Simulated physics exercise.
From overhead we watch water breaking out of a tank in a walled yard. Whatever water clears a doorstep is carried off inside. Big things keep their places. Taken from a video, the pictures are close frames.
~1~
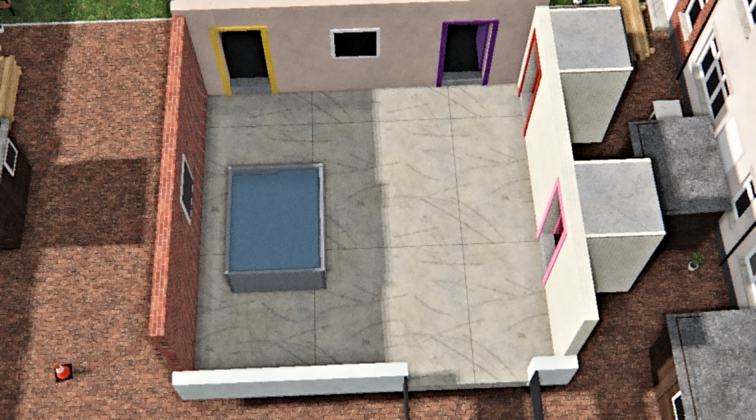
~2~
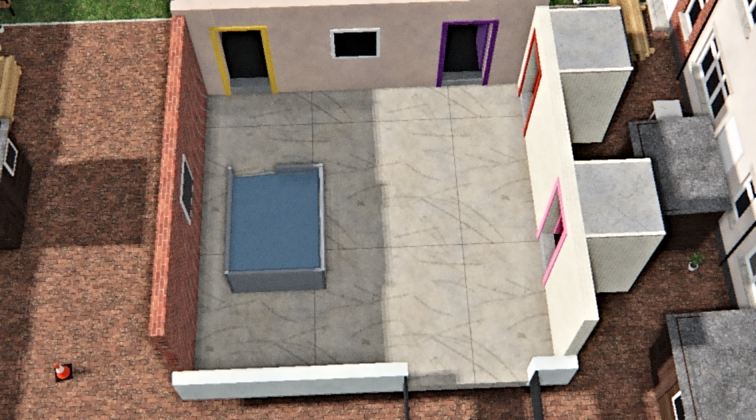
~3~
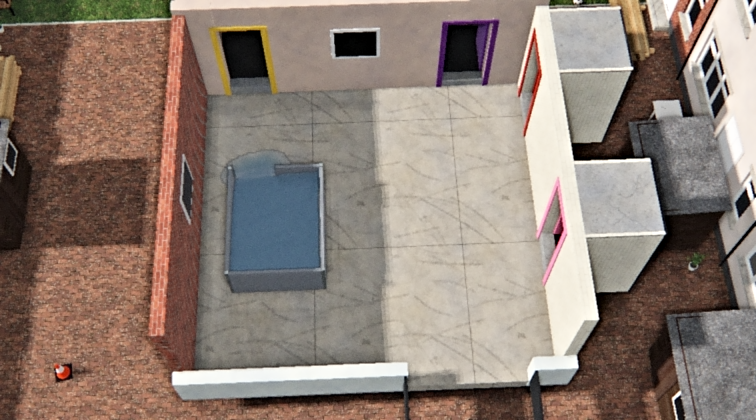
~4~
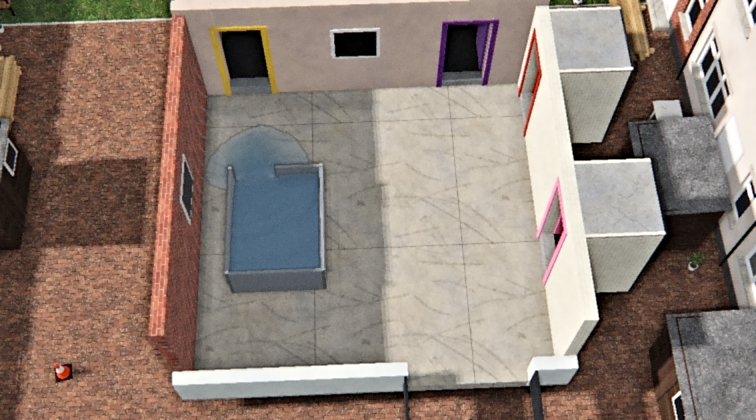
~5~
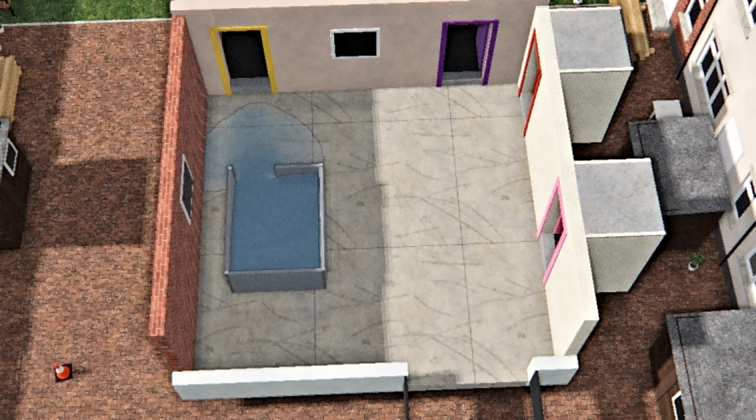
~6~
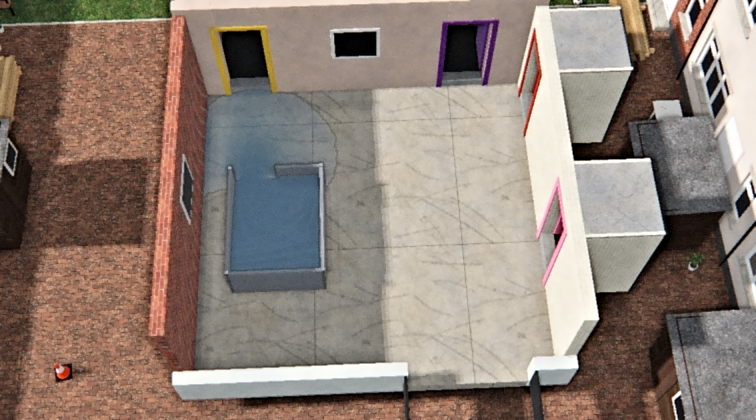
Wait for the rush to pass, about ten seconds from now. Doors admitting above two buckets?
Result: The purple door swallows an okay amount of water; the pink door swallows an okay amount of water; the yellow door swallows too much water; the red door swallows an okay amount of water.
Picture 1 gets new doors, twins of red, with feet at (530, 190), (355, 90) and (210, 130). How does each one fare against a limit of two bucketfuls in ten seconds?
In order: Stays within it, stays within it, tops the limit.
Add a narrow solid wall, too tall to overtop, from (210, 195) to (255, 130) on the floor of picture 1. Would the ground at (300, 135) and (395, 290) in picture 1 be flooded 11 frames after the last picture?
Taking the points in order, the first is inundated and the second is high and dry.
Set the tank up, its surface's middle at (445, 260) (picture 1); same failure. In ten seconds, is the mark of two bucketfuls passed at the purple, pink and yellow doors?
Door by door: Purple crosses the line, pink remains below and yellow remains below.
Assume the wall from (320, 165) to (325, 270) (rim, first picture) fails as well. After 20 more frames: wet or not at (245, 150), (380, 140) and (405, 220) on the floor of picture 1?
In that order: No water, awash, under water.
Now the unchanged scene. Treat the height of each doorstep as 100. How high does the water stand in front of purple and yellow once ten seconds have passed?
60 and 40 %, in that order.
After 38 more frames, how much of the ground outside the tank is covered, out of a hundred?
I'd say close to 70 per cent.
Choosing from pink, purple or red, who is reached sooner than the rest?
The door marked purple, I reckon.
A moment on, water covers 15 % of the floor; the purple door not reached, the pink door not reached, the yellow door over two buckets in, the red door not reached.
Next, water covers 25 % of the floor; the purple door wet at the sill, nothing in, the pink door not reached, the yellow door far over two buckets in, the red door not reached.
Then, water covers 45 % of the floor; the purple door wet at the sill, nothing in, the pink door not reached, the yellow door far over two buckets in, the red door wet at the sill, nothing in.
Later, water covers 70 % of the floor; the purple door wet at the sill, nothing in, the pink door wet at the sill, nothing in, the yellow door far over two buckets in, the red door wet at the sill, nothing in.
In the end, water covers 95 % of the floor; the purple door wet at the sill, nothing in, the pink door wet at the sill, nothing in, the yellow door far over two buckets in, the red door wet at the sill, nothing in.
